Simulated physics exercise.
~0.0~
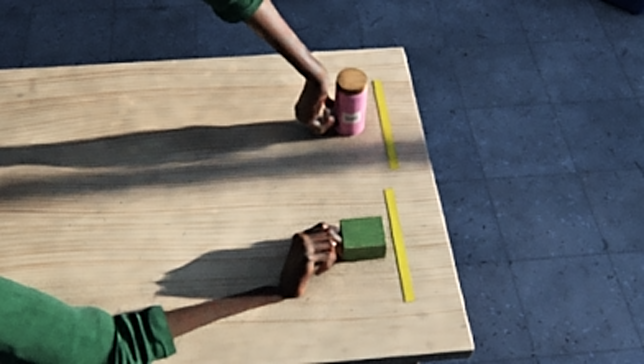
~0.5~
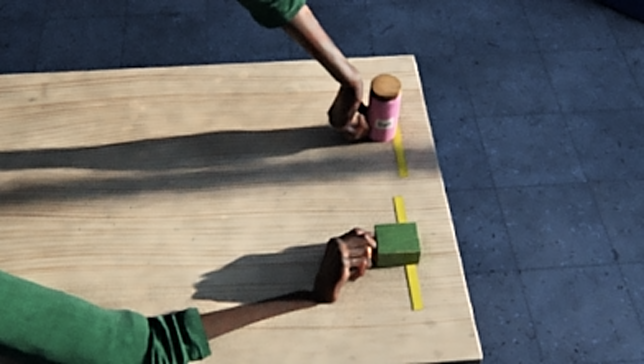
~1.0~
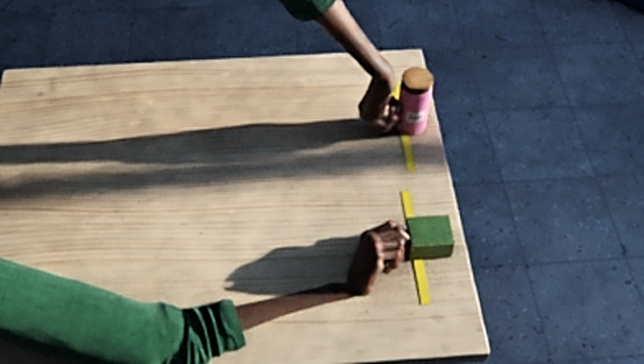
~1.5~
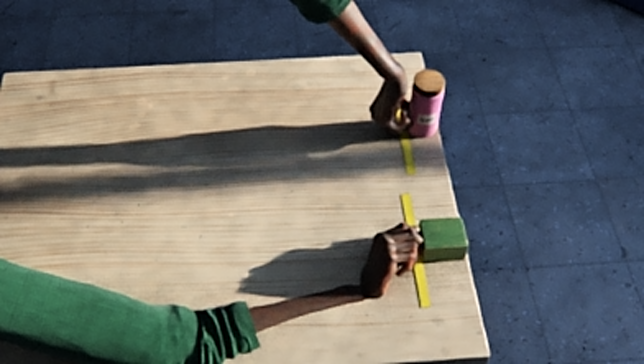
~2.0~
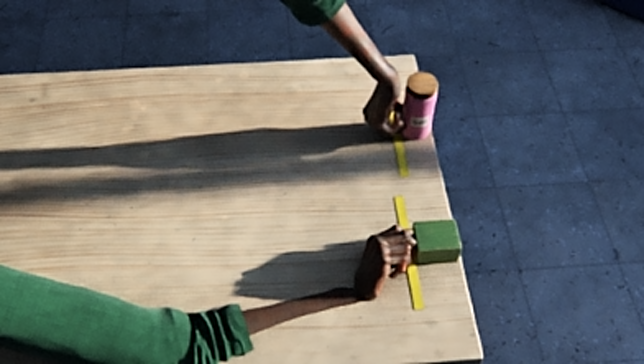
The clip opens on a pale wooden table with two yellow tape strips near its right edge, where two hands in green sleeves rest behind a pink jar with a brown lid and a green block. The upper hand slowly pushes the upright jar to the right while the lower hand pushes the block the same way. Both objects reach the tape, then move past it toward the table's edge. The pushing eases to a stop as the view sways slightly. At the end, the jar still stands upright and the block sits close to the edge, both still on the table.
